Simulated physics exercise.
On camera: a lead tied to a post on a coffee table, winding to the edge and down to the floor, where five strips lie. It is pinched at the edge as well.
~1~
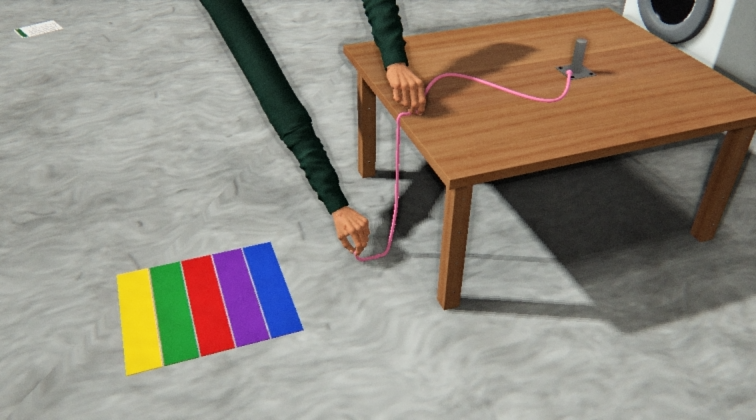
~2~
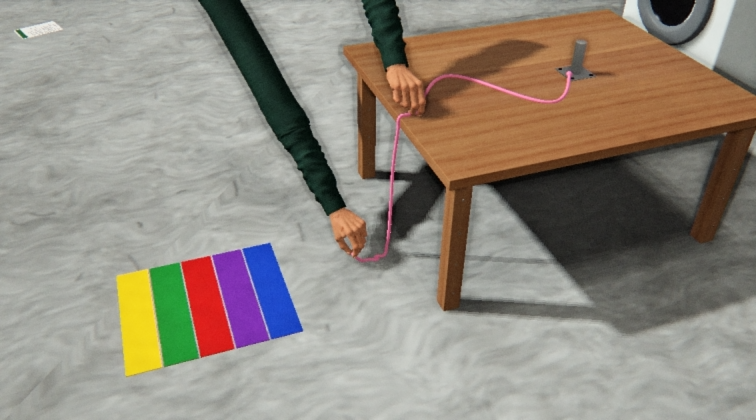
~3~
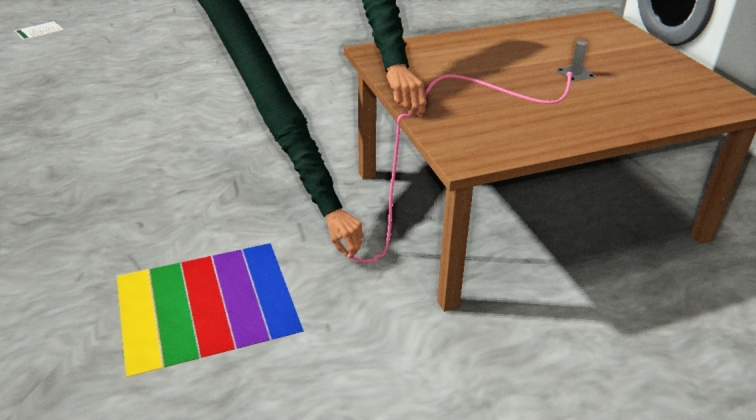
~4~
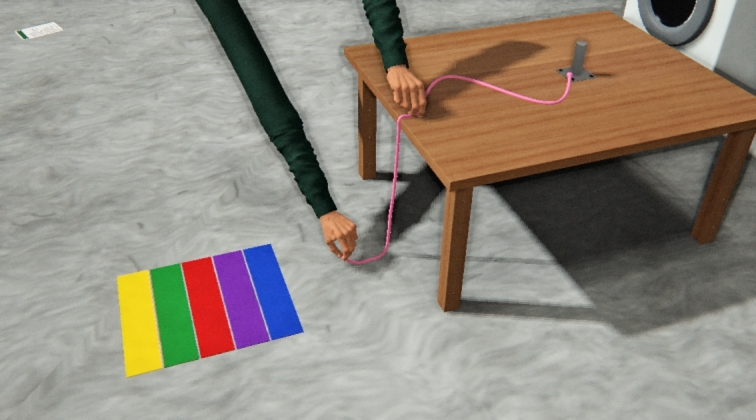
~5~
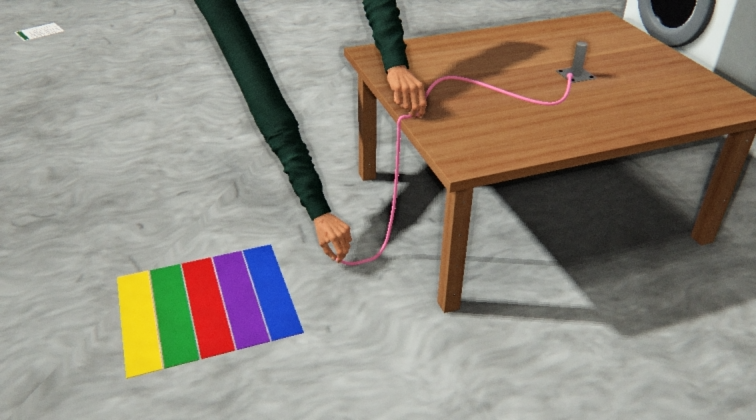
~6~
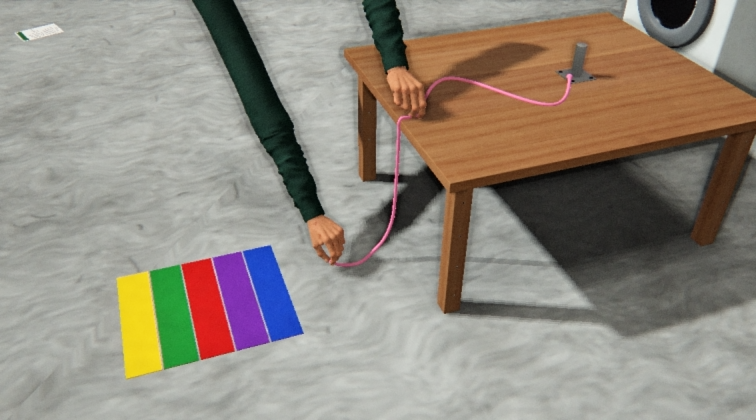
On a grey, marbled floor seen from above at an angle, a wooden coffee table stands at the right, near part of a white machine with a round door. A pink lead runs from a grey post across the tabletop to one dark-sleeved hand at the edge, then down to another hand near yellow, green, red, purple and blue strips. The lower hand draws the lead's end slightly left, while the upper hand and camera stay still.
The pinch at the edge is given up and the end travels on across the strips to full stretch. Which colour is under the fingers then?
It halts on the yellow strip.
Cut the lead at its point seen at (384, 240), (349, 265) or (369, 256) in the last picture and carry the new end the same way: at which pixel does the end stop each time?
In that order: (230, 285), (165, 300) and (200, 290).
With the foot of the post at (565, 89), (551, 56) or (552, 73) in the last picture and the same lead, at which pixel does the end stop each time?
About (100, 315), (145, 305) and (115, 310).
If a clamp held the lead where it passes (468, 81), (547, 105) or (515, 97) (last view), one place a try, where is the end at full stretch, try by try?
About (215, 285), (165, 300) and (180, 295).
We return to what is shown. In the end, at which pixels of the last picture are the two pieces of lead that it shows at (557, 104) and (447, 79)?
At (514, 87), then (406, 110).
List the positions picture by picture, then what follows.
The first picture shows end (355, 252); blue (282, 316); purple (248, 325); red (214, 333); green (178, 342); yellow (142, 351).
The second picture shows end (352, 254); lead through (567, 90) (511, 93) (439, 78) (418, 113) (393, 172) (388, 237).
The third picture shows end (349, 255).
The fourth picture shows end (343, 257); lead through (568, 91) (511, 94) (440, 79) (419, 113) (396, 172) (388, 237).
The fifth picture shows end (337, 259).
The sixth picture shows end (330, 261); lead through (567, 92) (511, 96) (440, 81) (419, 115) (397, 173) (383, 240).
Soon after, end near (203, 290); over red.
After that, end near (160, 300); over green.
At the stop, end near (134, 306); over yellow. Over yellow.
